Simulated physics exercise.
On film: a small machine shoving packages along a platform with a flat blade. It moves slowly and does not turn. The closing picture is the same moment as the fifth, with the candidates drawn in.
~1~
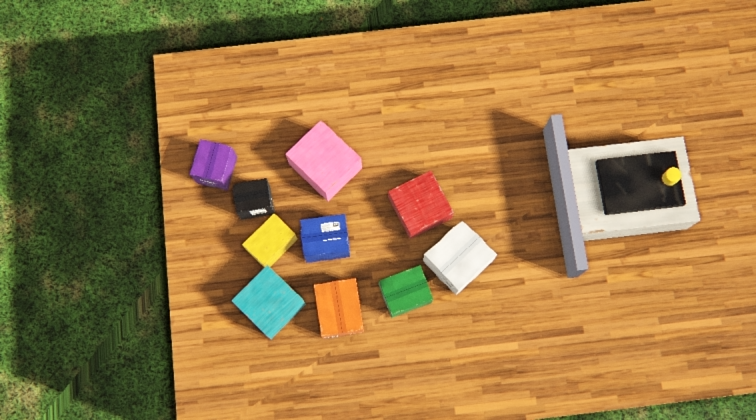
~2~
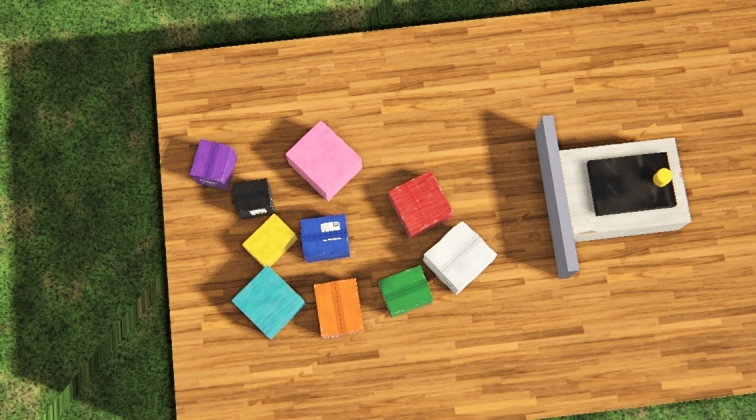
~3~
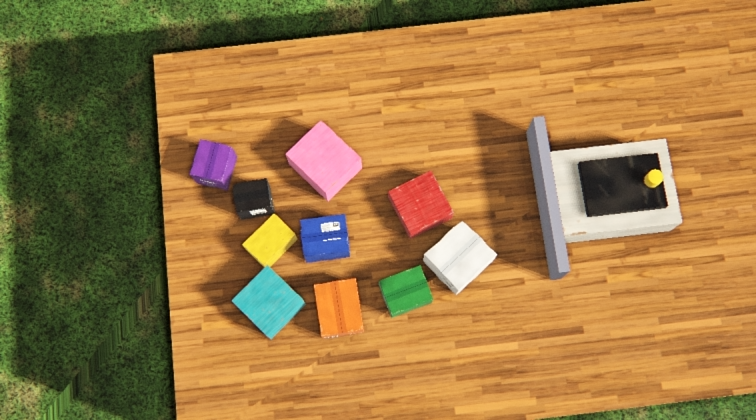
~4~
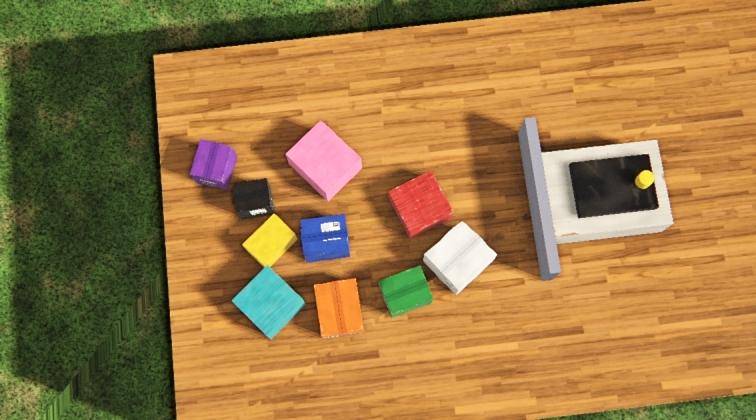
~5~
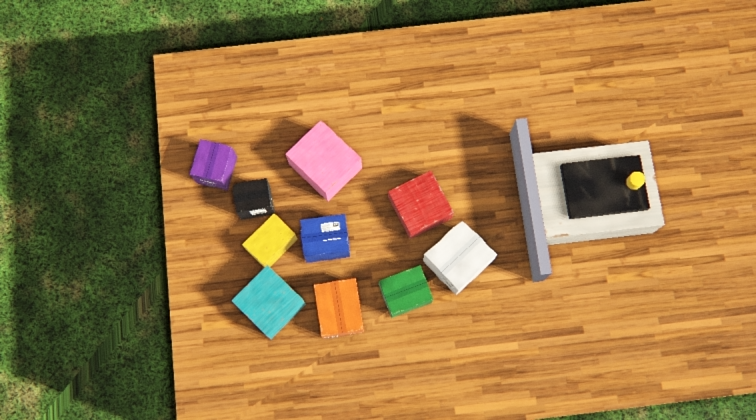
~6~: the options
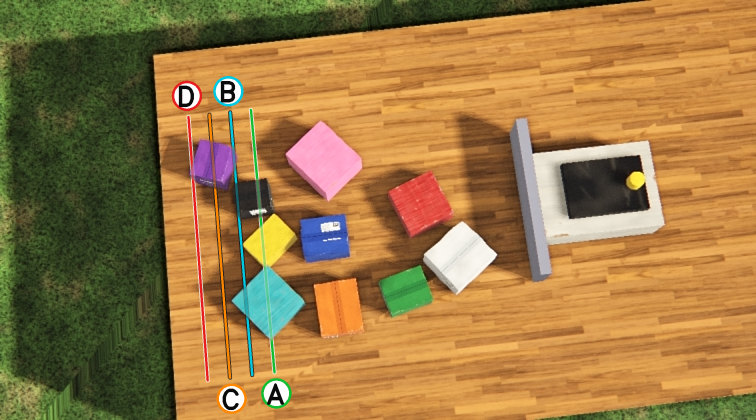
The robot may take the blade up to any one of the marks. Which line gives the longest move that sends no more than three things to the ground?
B is the last line within the limit.
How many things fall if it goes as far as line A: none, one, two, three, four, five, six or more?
By then, one.
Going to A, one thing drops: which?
It is the yellow crate.
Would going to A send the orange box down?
No.
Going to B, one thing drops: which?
The yellow crate goes over.
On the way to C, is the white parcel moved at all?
By then, yes.
On the copy, A at (262, 237); B at (241, 239); C at (219, 242); D at (198, 244).
On B. First, robot (495, 199); turquoise crate (261, 306); orange box (321, 315).
Then, robot (389, 211); yellow crate (208, 252); turquoise crate (240, 312).
Finally, robot (305, 221); yellow crate over the edge; blue box (164, 251); one fallen.
By contrast, A is within the limit but short; C drops five; D drops five.
